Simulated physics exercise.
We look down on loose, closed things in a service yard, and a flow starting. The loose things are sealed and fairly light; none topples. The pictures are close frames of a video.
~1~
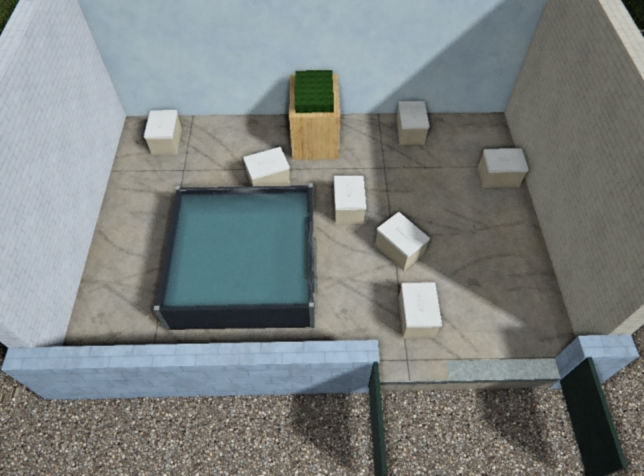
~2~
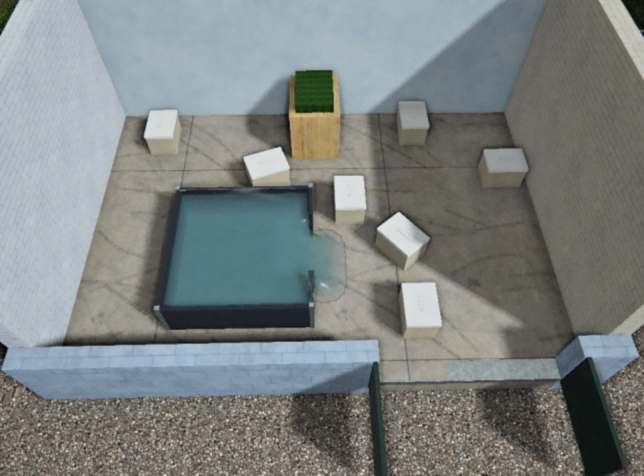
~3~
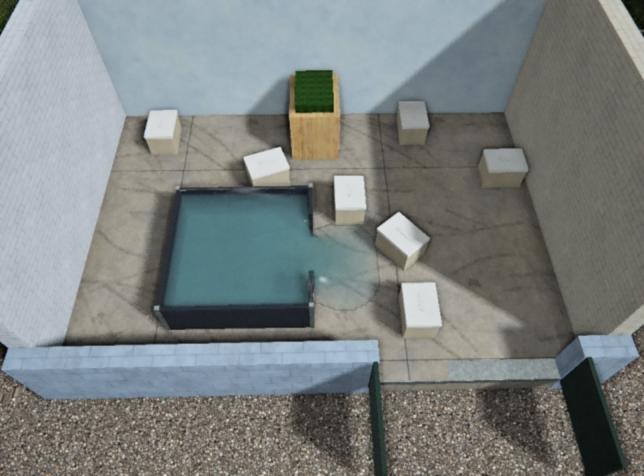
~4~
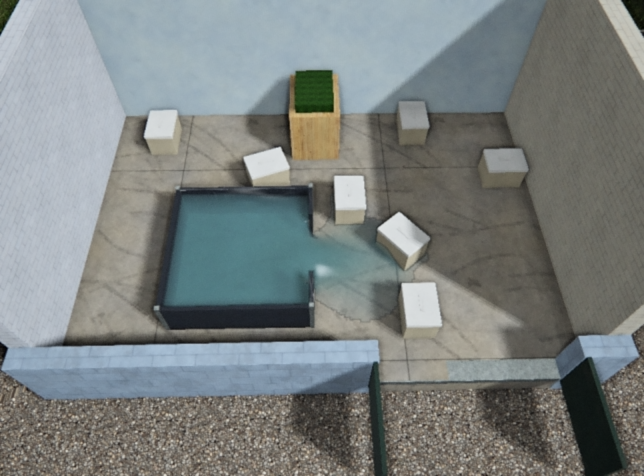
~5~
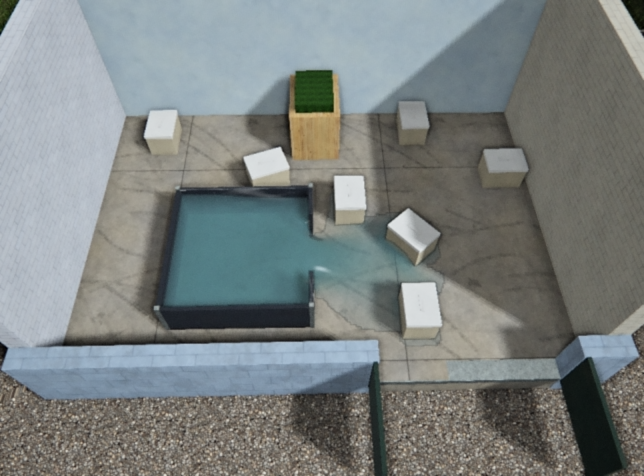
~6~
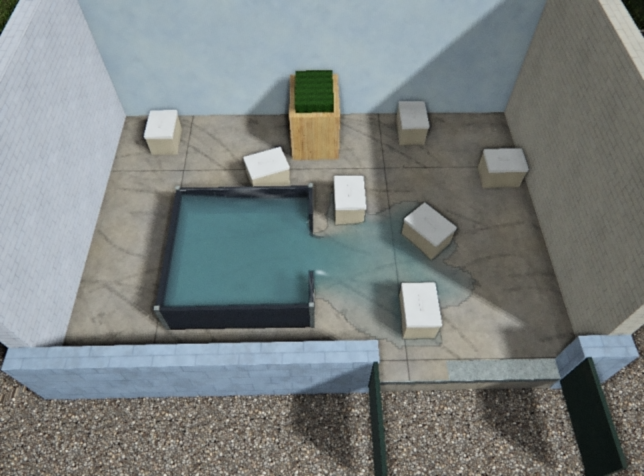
Water pours from the right side of a dark-walled pool and pushes one pale box rightward.
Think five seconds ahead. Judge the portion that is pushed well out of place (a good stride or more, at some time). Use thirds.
It is one to two thirds.
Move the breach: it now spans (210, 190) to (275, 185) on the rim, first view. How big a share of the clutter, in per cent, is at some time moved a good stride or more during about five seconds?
About 30 per cent.
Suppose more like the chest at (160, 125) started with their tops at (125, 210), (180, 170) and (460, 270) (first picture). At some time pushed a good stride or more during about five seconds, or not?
In that order: Never so far, short of that, that far or more.
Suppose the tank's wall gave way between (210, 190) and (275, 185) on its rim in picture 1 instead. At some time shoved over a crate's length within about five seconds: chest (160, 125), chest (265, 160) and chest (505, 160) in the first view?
As listed: That far or more, pushed that far, under that.
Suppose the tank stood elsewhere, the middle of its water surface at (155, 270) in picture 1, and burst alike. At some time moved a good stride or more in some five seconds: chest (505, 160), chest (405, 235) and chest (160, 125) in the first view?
In that order: Yes, that far or more, not that far.
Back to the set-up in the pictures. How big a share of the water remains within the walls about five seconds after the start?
Some 84 per cent.
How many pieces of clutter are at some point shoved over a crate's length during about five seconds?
It comes to 4.
A moment on, 1 of 7 are well off their spots; 0 afloat.
Next, 2 of 7 are well off their spots; 1 afloat.
Later, 3 of 7 are well off their spots; 2 afloat.
In the end, 4 of 7 are well off their spots, and 4 have been at some point; 2 afloat.
